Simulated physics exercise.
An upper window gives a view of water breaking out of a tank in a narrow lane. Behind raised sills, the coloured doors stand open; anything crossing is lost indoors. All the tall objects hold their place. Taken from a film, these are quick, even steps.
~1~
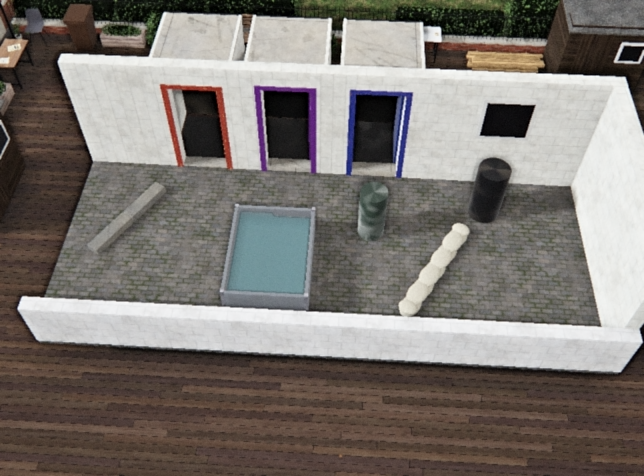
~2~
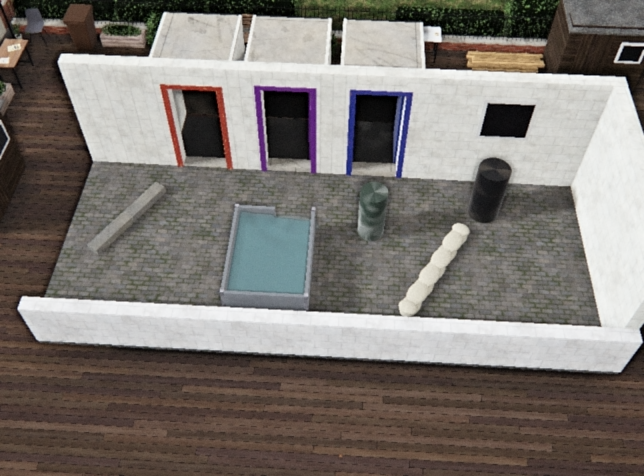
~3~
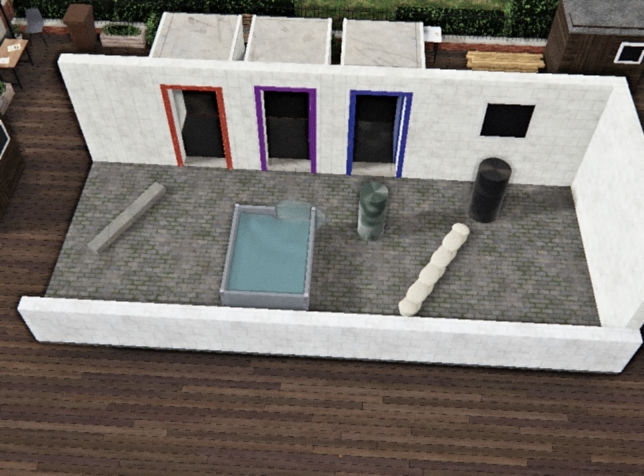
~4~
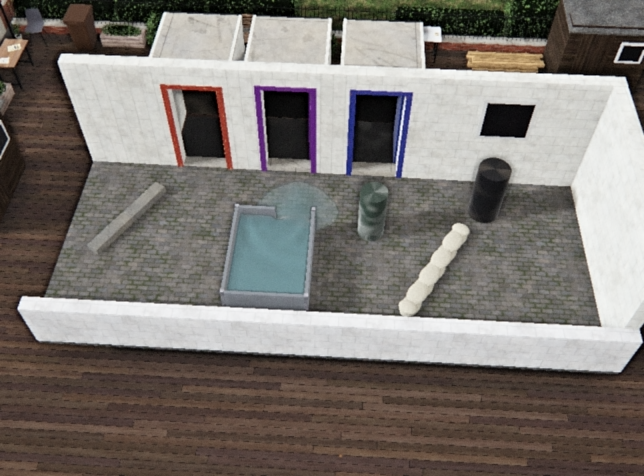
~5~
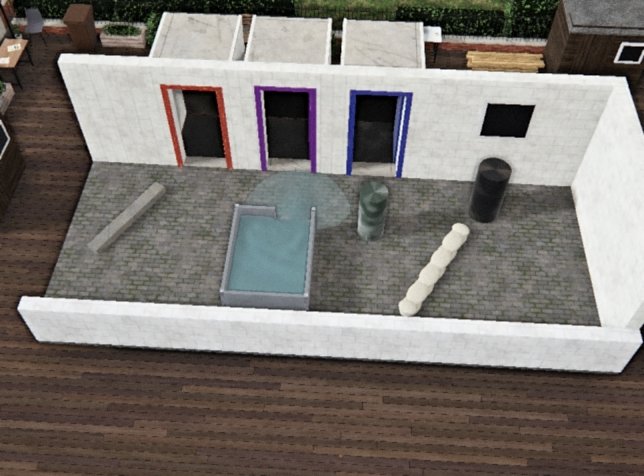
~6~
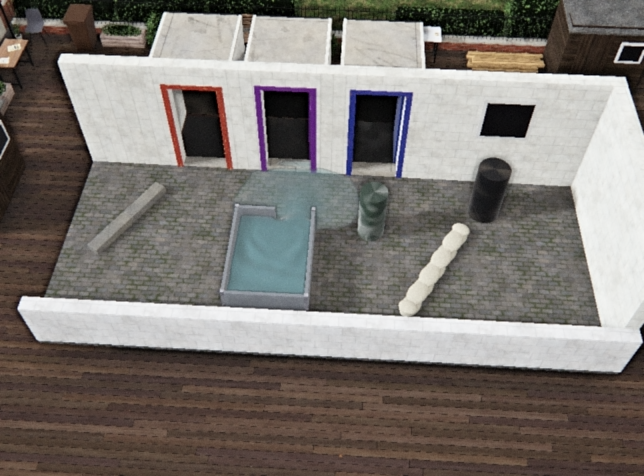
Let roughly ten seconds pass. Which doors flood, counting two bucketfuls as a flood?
Outcome: Red door: Does not overshoot, blue door: Does not overshoot, purple door: Overshoots.
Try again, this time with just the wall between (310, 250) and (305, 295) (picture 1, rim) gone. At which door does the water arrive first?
The blue-painted one, I'd guess.
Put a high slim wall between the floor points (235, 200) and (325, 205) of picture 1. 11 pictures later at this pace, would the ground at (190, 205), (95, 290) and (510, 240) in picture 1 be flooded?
Reading them off in sequence: Swamped, spared, spared.
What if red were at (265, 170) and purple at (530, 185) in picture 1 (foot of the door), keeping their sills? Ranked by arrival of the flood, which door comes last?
Answer: The purple one.
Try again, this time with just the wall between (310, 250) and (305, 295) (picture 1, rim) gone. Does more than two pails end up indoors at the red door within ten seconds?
The red door falls short.
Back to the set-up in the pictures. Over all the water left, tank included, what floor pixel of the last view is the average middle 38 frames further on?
Roughly (338, 232) in the last picture.
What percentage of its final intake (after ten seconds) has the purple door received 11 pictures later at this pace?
Around 60 %.
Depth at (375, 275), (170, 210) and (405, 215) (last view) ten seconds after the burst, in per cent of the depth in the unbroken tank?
Roughly 2 per cent, 4 per cent and 4 per cent.
A moment on, water covers 10 % of the floor; the red door wet at the sill, nothing in, the blue door wet at the sill, nothing in, the purple door over two buckets in.
Next, water covers 20 % of the floor; the red door wet at the sill, nothing in, the blue door wet at the sill, nothing in, the purple door over two buckets in.
Then, water covers 35 % of the floor; the red door wet at the sill, nothing in, the blue door under two buckets in, the purple door far over two buckets in.
Later, water covers 50 % of the floor; the red door wet at the sill, nothing in, the blue door under two buckets in, the purple door far over two buckets in.
In the end, water covers 75 % of the floor; the red door wet at the sill, nothing in, the blue door under two buckets in, the purple door far over two buckets in.
